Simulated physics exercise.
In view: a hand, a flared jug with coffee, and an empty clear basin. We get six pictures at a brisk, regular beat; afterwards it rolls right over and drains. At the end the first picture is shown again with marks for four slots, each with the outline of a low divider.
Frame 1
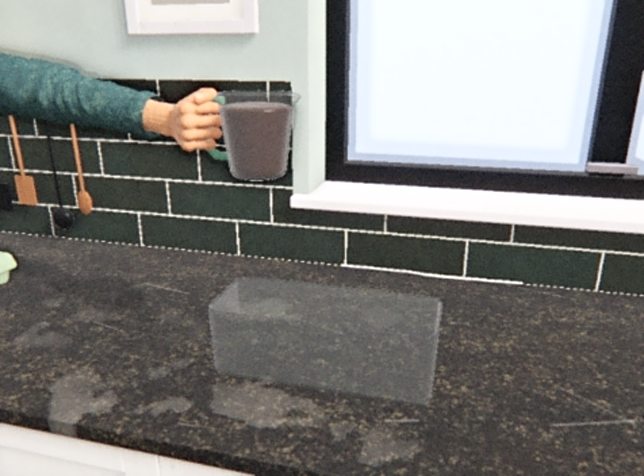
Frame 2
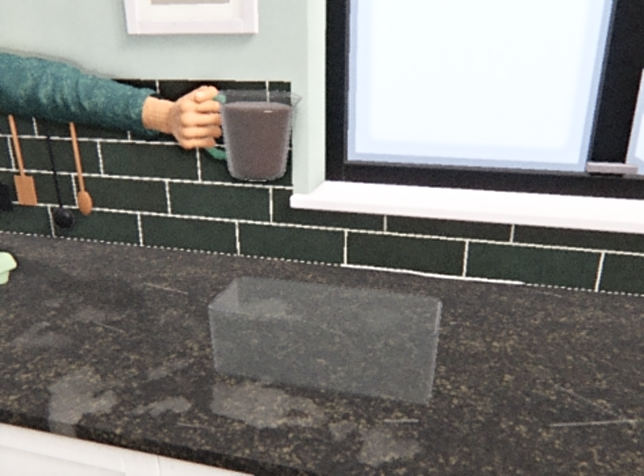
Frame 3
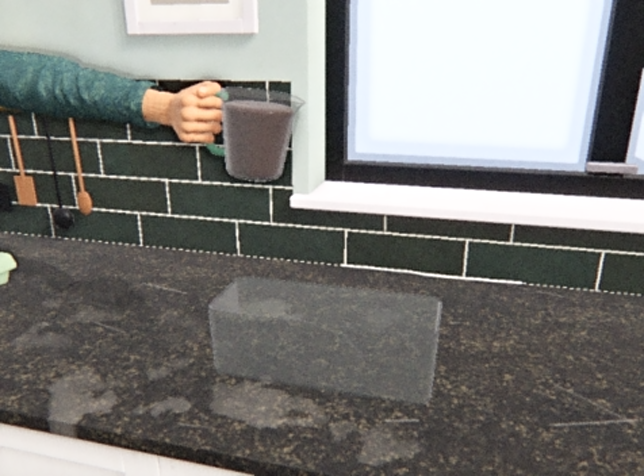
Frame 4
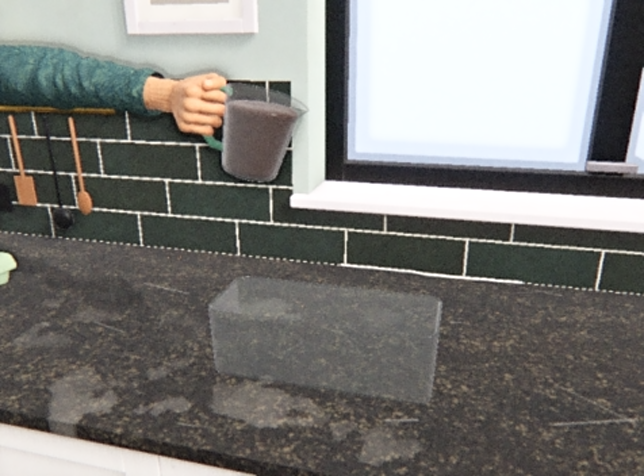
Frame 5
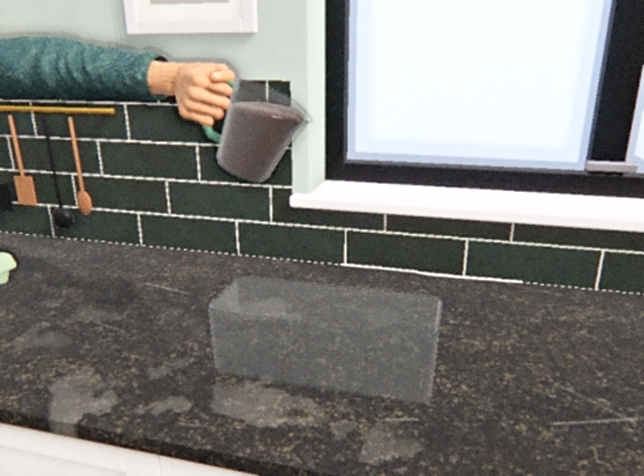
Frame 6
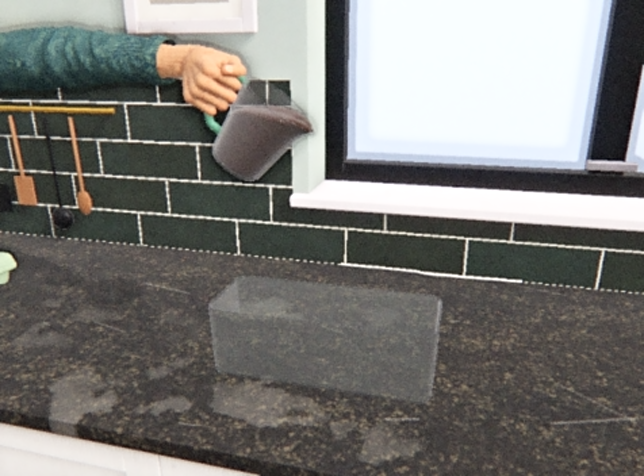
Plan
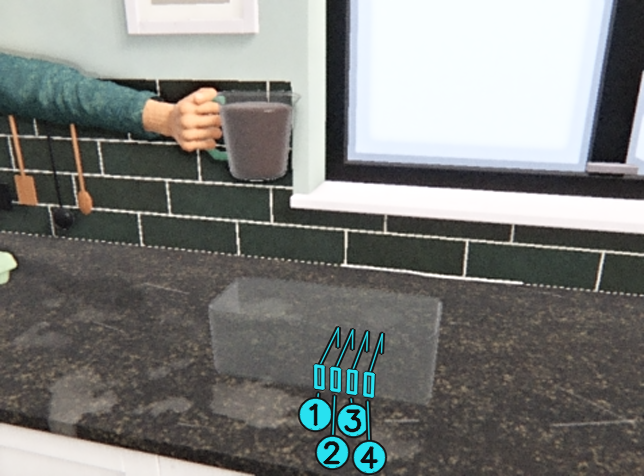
In a kitchen, a hand in a teal sleeve held a clear jug of coffee upright above an empty clear basin on a dark counter, then gradually tilted it rightward until coffee reached the lip.
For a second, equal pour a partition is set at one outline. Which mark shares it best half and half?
Take 3.
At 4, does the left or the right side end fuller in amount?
More ends on the left.
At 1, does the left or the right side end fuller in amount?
The right side.
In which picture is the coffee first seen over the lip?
In picture 6.
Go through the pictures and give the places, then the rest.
Upright, lip at (300, 96); basin from (217, 369) to (431, 402); nothing has left yet, in the first picture.
Upright, lip at (301, 98); nothing has left yet, in the second picture.
Tipped about 7°, lip at (304, 103); nothing has left yet, in the third picture.
Tipped about 15°, lip at (308, 110); nothing has left yet, in the fourth picture.
Tipped about 26°, lip at (311, 121); nothing has left yet, in the fifth picture.
Tipped about 38°, lip at (313, 134); coffee is over the lip, down to (313, 134), in the sixth picture.
In cyan, 1 at (318, 393); 2 at (334, 395); 3 at (351, 398); 4 at (367, 401).
If 1 is chosen, about 8 % ends left of the wall and 82 % right of it; 9 % is lost outside.
If 2 is chosen, about 12 % ends left of the wall and 81 % right of it; 7 % is lost outside.
If 3 is chosen, about 51 % ends left of the wall and 42 % right of it; 7 % is lost outside.
If 4 is chosen, about 79 % ends left of the wall and 11 % right of it; 10 % is lost outside.
